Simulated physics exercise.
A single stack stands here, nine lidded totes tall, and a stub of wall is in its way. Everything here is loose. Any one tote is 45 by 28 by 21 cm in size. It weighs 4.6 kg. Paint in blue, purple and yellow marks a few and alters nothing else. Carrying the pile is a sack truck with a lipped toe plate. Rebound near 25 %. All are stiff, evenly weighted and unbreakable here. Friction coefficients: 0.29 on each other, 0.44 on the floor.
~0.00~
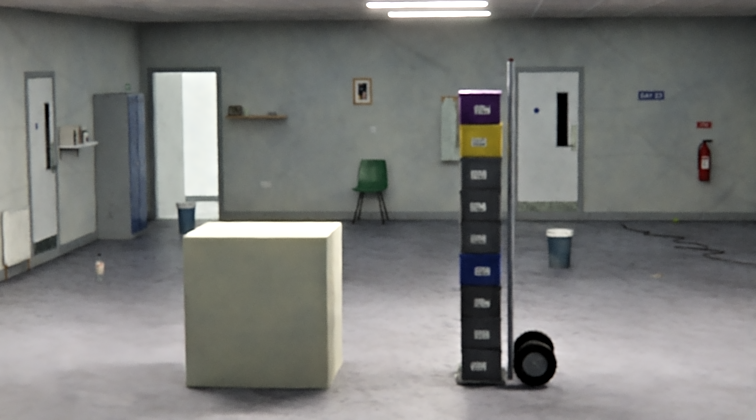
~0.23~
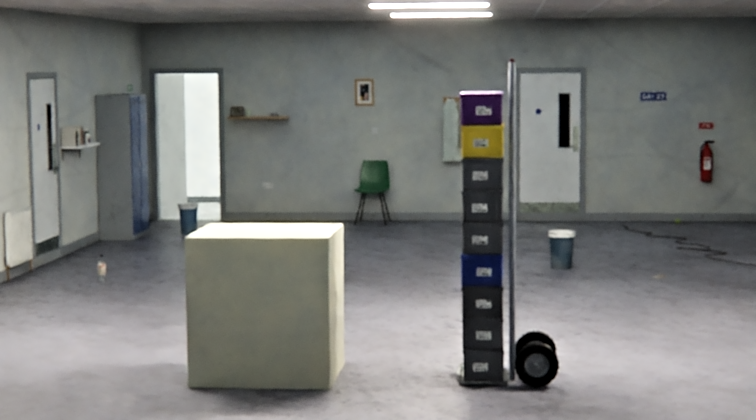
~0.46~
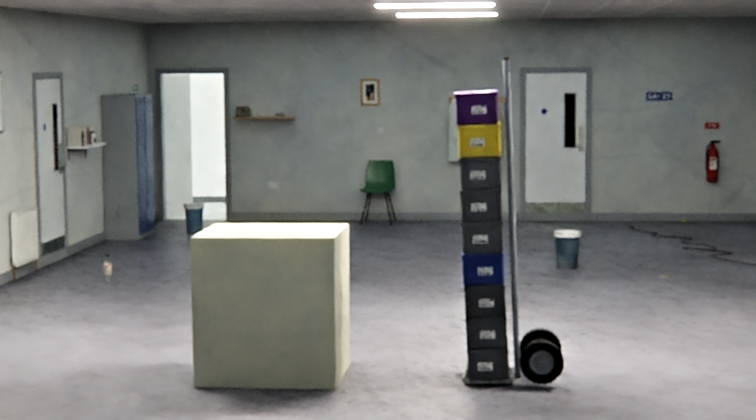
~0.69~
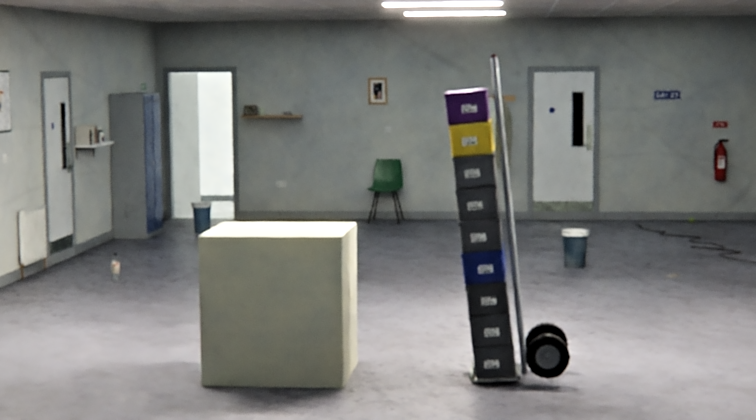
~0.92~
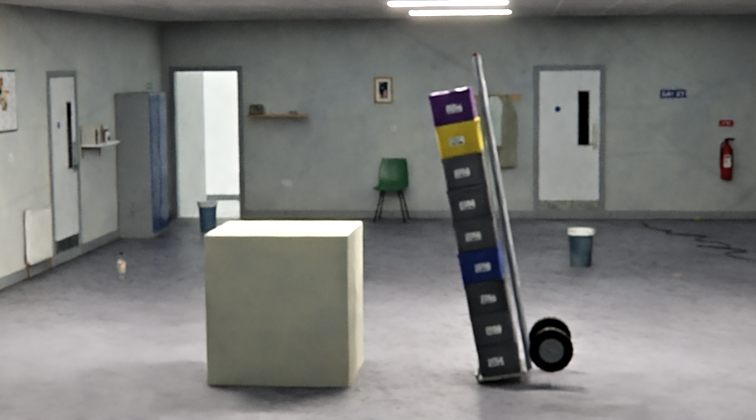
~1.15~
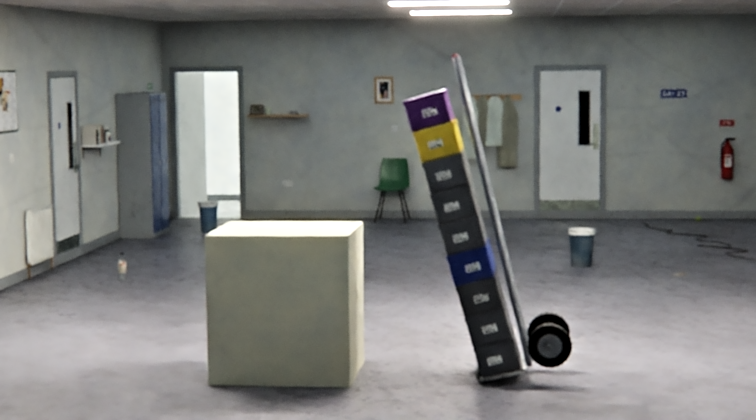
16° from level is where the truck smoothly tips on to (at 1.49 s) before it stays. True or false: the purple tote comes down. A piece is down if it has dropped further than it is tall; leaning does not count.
True.
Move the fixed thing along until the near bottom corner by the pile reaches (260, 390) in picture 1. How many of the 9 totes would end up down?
I reckon the answer is 7.
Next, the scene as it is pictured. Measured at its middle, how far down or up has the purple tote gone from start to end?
Net change: Some 175 cm lower.
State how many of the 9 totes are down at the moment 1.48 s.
Number at that point: 0 in total.
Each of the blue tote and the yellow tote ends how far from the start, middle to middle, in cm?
Blue shifts close to 80 cm and yellow close to 200 cm.
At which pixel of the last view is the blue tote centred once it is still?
I'd place it at about (395, 308) in the final view.
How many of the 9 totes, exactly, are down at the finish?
That makes 7.
Around 1.48 s, none of the 9 totes down, 9 disturbed; purple tote tipped 29°, 16 cm lower; yellow tote tipped 29°, 13 cm lower.
Around 1.96 s, 5 of the 9 totes down; purple tote on its side; yellow tote on its side.
Finally (3.5 s), 7 of the 9 totes down; purple tote 1.73 m lower; yellow tote upside down; blue tote tipped 52°, 31 cm lower. Seen by the last camera, middles, yellow tote near (227, 213).
